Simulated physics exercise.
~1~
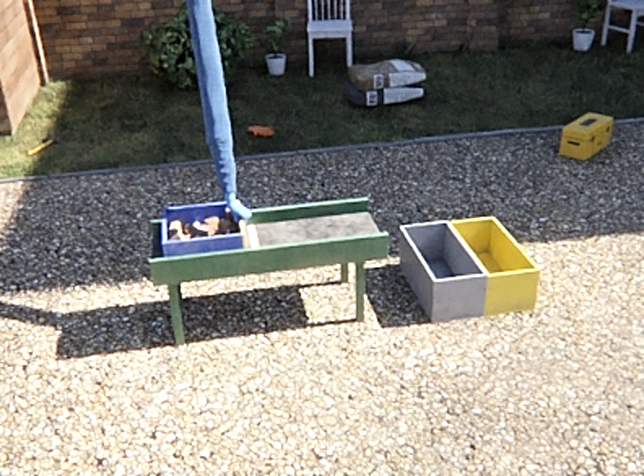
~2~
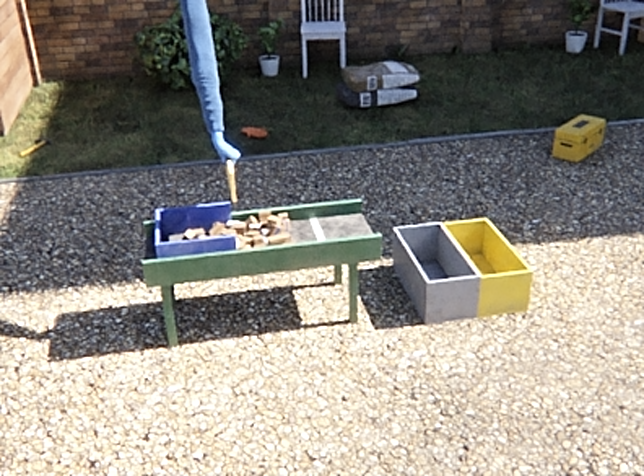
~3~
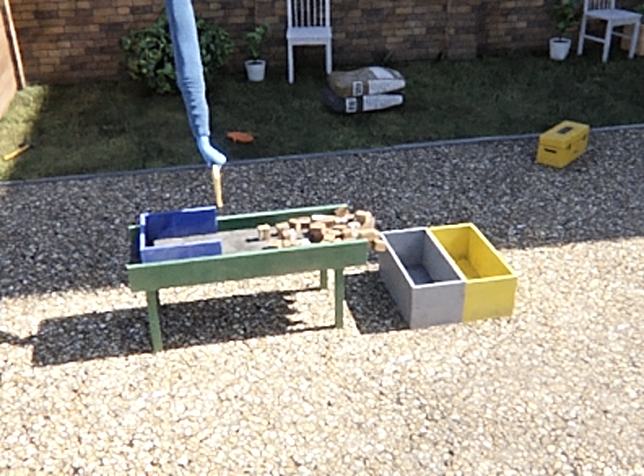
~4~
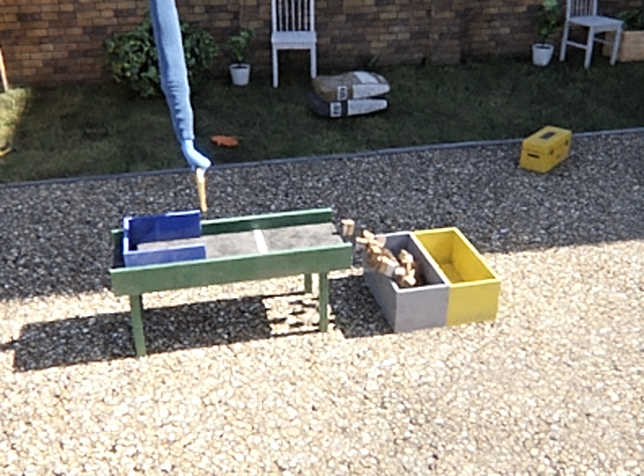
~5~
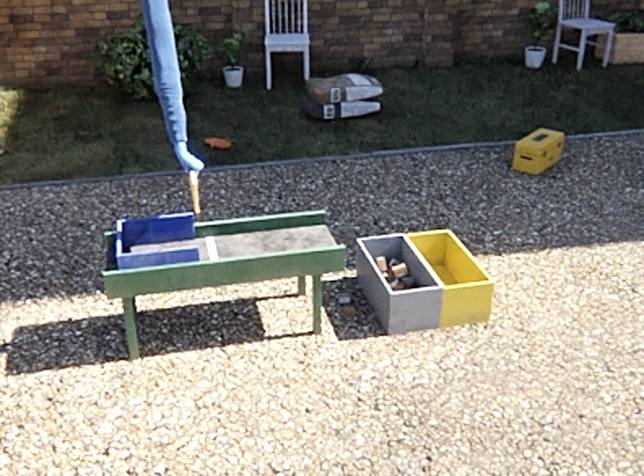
Small brown pieces spilled from a blue pen once its gate lifted, rode right along a green-sided belt and tumbled off the end, most landing in the grey bin while a couple dropped on the gravel short of it and the yellow tub stayed empty.
